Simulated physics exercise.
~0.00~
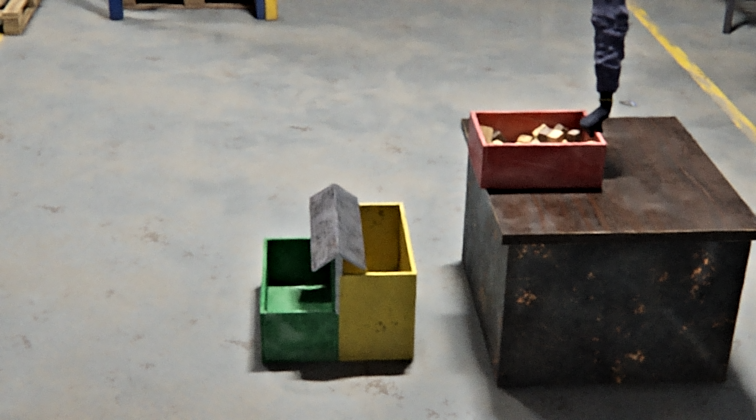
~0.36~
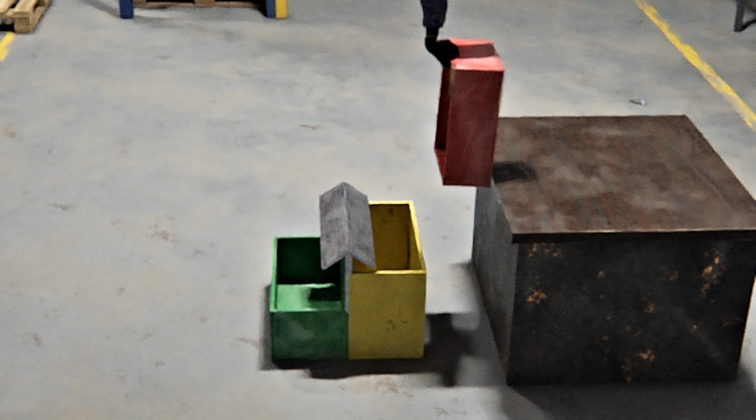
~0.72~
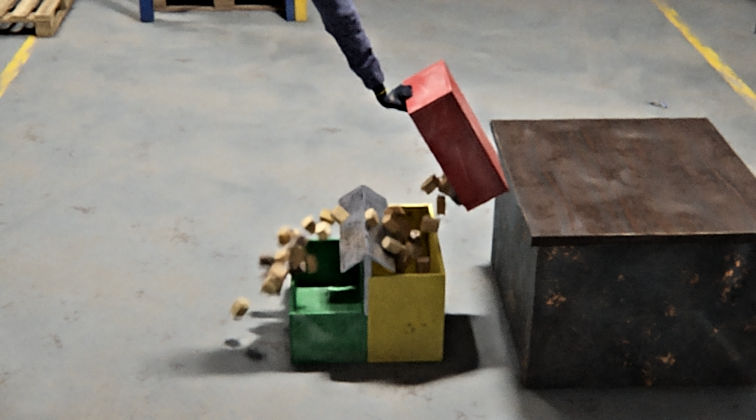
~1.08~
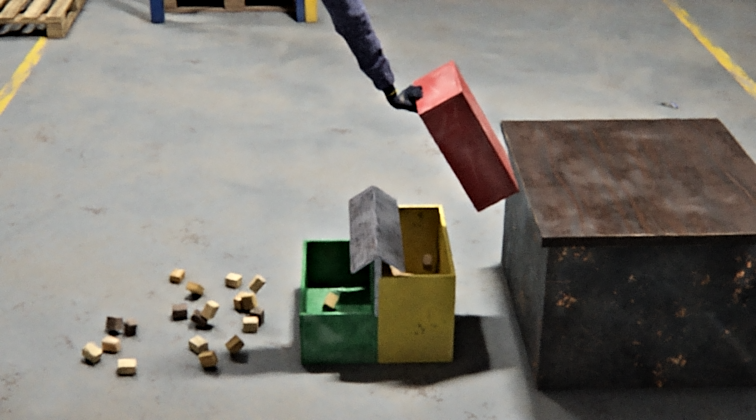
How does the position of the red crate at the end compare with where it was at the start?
At the start the red crate sits upright on top of the dark bench. At the end it is held tipped over in the air, just off the bench's left edge.
